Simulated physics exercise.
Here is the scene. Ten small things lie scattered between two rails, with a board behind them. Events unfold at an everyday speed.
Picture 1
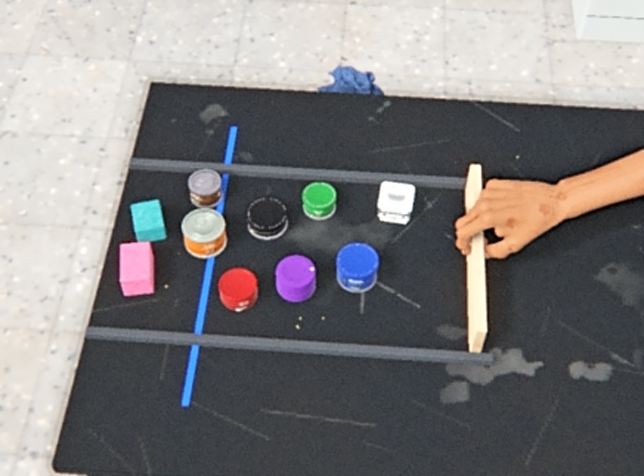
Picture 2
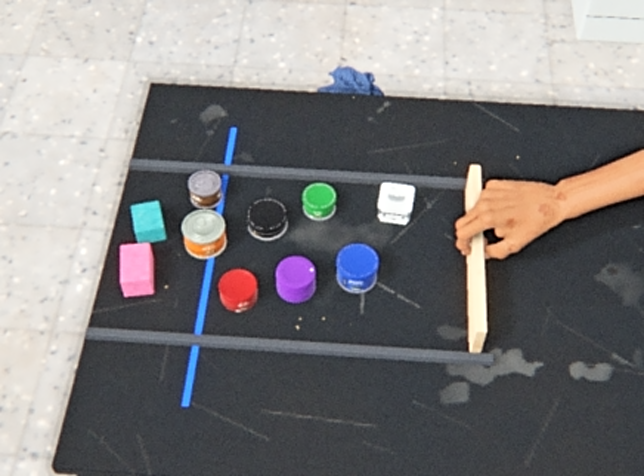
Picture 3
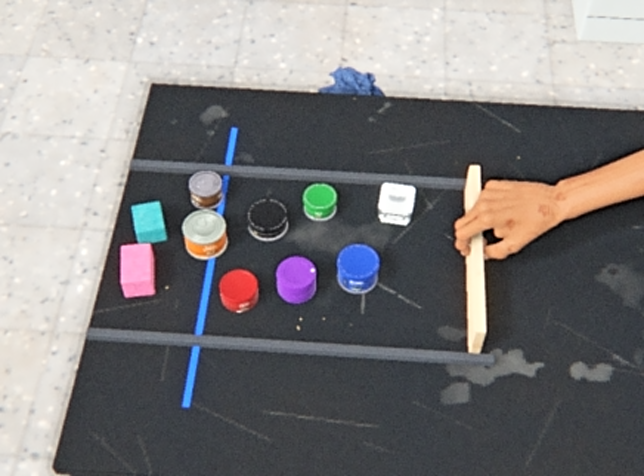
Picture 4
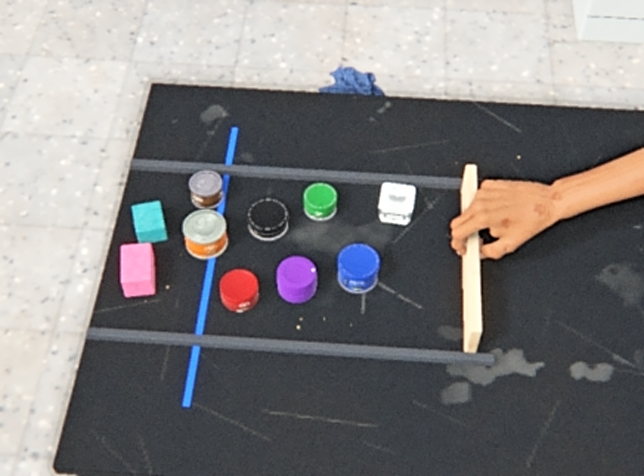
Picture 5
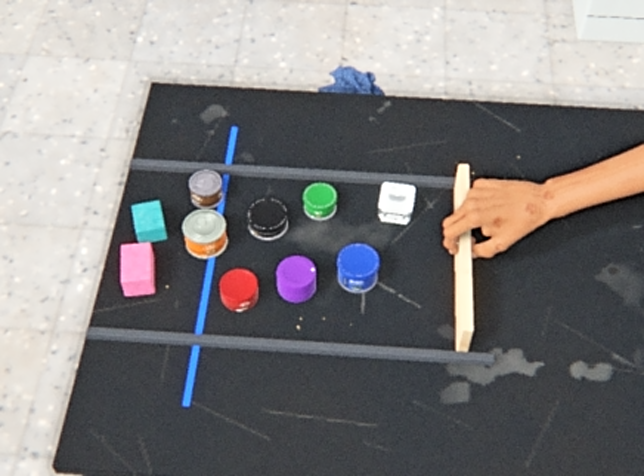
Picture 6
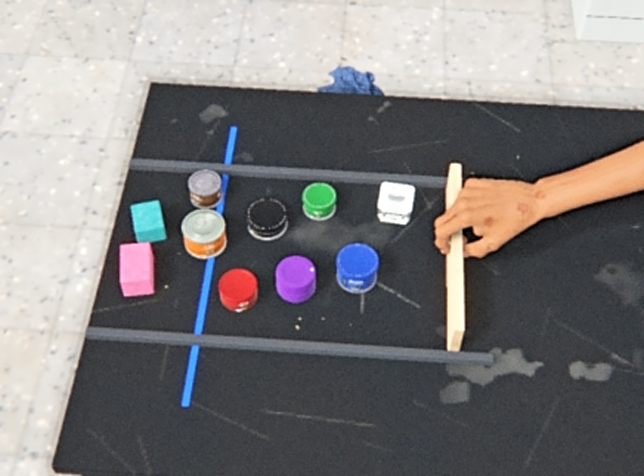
In the video, small colored containers and two blocks lie scattered between two rails on a black surface crossed by blue tape, while a hand at the right slides a wooden board slightly left, without touching any of them.
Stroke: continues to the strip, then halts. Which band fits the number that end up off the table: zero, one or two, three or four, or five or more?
The band is zero.
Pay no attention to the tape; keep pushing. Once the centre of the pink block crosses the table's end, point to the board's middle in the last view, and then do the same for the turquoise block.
Its middle is around (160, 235) and around (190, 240).
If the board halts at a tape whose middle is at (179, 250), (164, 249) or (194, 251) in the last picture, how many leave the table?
Try 1: 2; try 2: 2; try 3: 0.
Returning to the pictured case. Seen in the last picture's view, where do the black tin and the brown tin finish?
First at (196, 221); second at (143, 186).
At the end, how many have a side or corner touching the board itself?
It ends up touching 4.
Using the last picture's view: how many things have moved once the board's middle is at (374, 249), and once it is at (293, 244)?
At the first point the count is 2, at the second it's 6.
Early on, none off yet; turquoise block at rest near (149, 222); pink block at rest near (137, 269); brown tin at rest near (206, 190).
Finally, the number that fall off is zero.
